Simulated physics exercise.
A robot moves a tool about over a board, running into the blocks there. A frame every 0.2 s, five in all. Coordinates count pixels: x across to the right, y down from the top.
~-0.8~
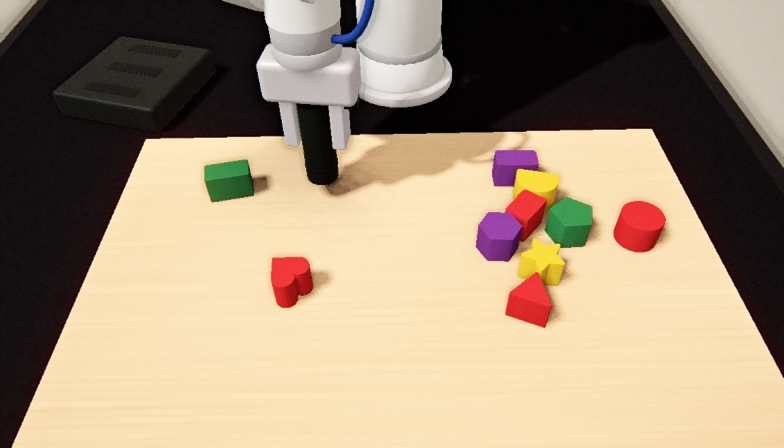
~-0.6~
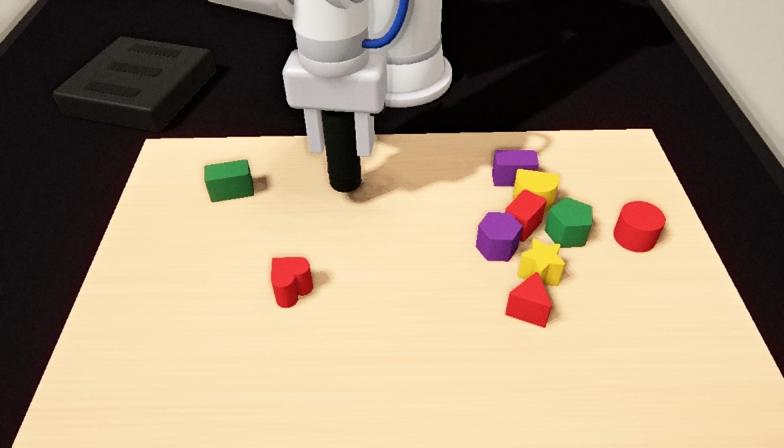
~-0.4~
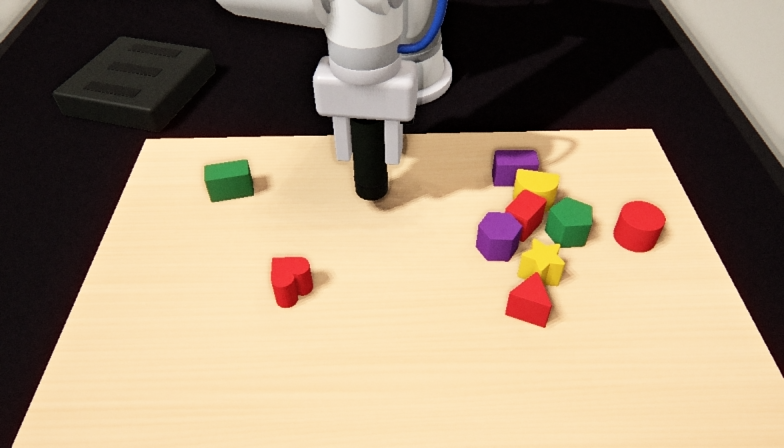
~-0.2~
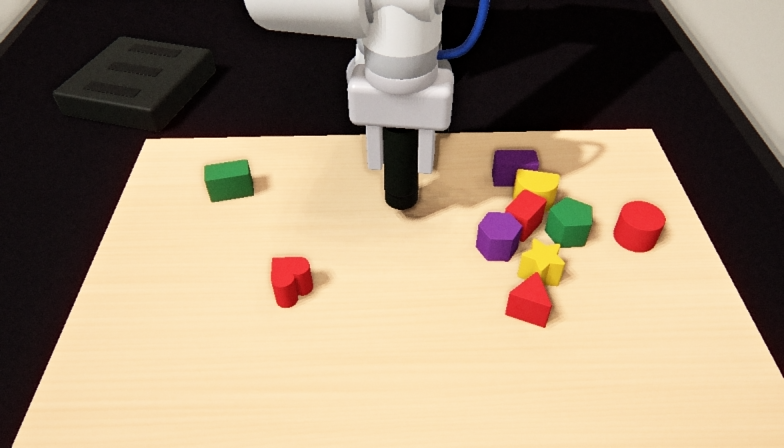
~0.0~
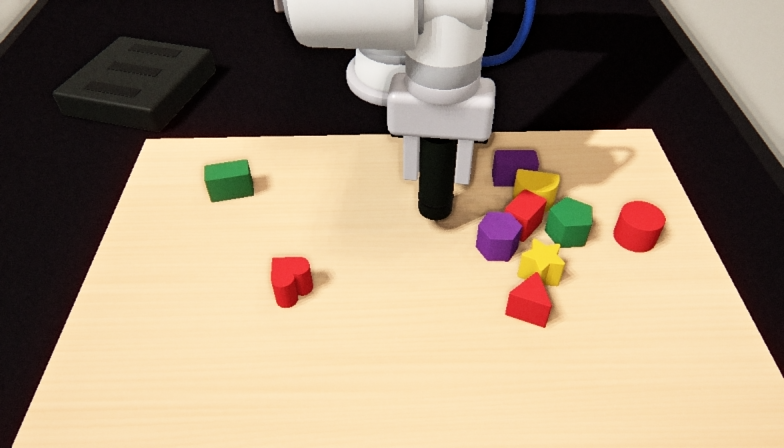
A robot arm moves its black tool rightward across the board while the colored blocks stay still.
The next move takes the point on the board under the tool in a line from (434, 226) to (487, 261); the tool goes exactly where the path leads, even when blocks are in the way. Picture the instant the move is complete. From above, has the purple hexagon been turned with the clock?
Answer: No.
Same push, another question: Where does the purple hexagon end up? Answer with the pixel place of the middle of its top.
I'd guess (526, 232).
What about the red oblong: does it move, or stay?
In the end it has not been moved.
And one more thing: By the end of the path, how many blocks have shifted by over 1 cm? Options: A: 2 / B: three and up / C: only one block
Answer: C.
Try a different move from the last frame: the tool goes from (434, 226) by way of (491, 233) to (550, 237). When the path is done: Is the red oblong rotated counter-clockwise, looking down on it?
Going by the path, yes.
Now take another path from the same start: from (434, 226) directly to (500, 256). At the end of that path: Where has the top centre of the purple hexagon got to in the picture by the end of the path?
I expect it at (542, 239).
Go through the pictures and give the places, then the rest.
In the first picture, tip of the tool at (323, 176), middles of tops, purple hexagon at (500, 225), red oblong at (527, 204), yellow star at (544, 254).
In the second picture, tool at (346, 183), nothing pushed.
In the third picture, tool at (372, 191), nothing pushed.
In the fourth picture, tool at (401, 200), nothing pushed.
In the fifth picture, tool at (435, 210), purple hexagon at (500, 225), red oblong at (527, 204), yellow star at (544, 254).
On the path given first. Halfway along, tool at (462, 227); nothing pushed yet.
At the end, tool at (490, 245); purple hexagon at (526, 232), turned 50° anticlockwise; red oblong unmoved; yellow star at (551, 255), turned 20° clockwise.
